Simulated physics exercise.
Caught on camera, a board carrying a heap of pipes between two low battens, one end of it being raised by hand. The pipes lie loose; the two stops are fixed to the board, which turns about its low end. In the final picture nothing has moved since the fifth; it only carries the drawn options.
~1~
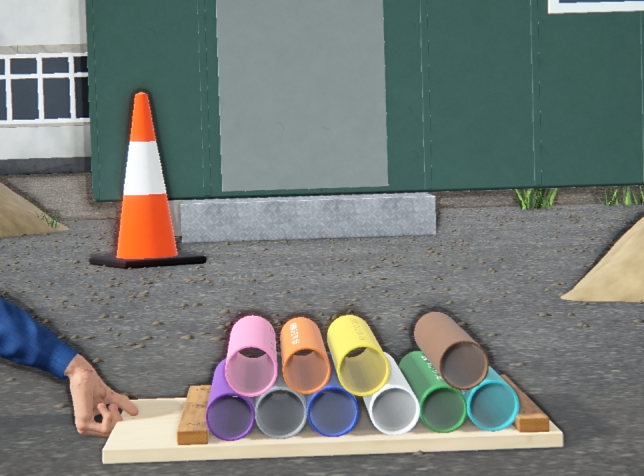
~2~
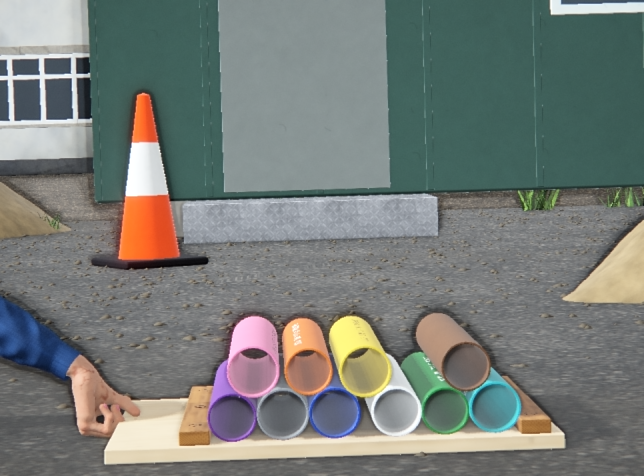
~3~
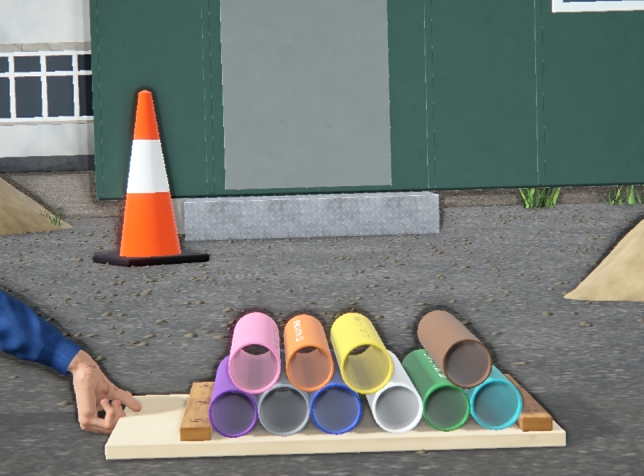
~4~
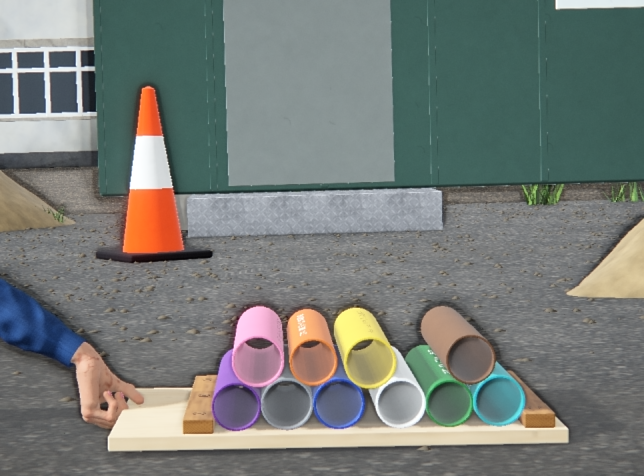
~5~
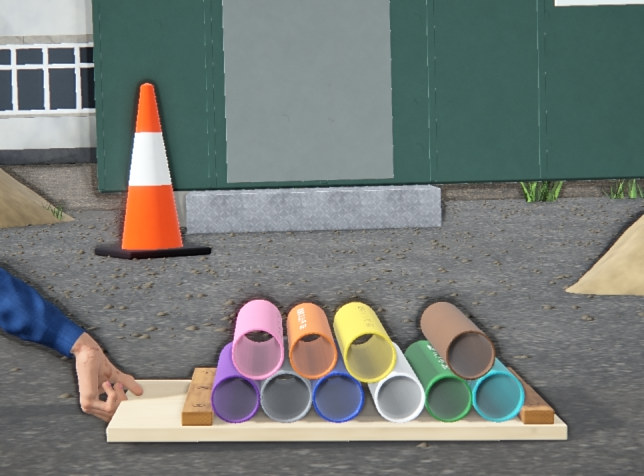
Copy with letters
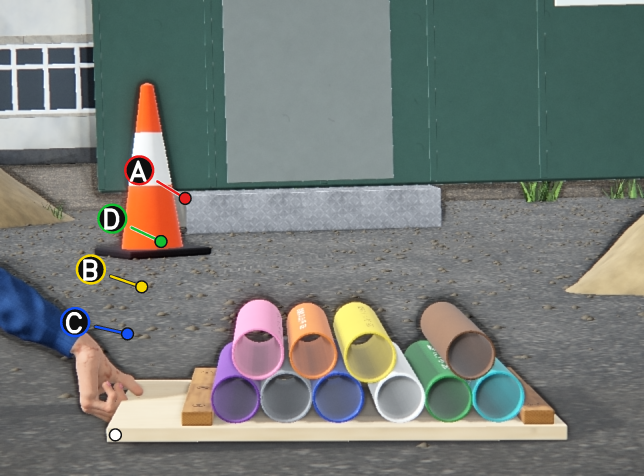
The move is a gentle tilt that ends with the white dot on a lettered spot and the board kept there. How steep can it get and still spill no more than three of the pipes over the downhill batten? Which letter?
Up to D.
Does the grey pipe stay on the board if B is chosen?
Yes, with B.
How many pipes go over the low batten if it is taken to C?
At C the number is none.
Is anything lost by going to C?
No.
On the marked copy, A at (185, 199); B at (142, 287); C at (127, 334); D at (161, 241); the white dot at (115, 435).
Taking D. A third of the way, board at 16°.
Two thirds of the way, board at 27°.
When it is over, board at 27°, none over the low batten.
As for the rest, A four over the low batten (brown, yellow, pink, orange); B none over the low batten; C none over the low batten.
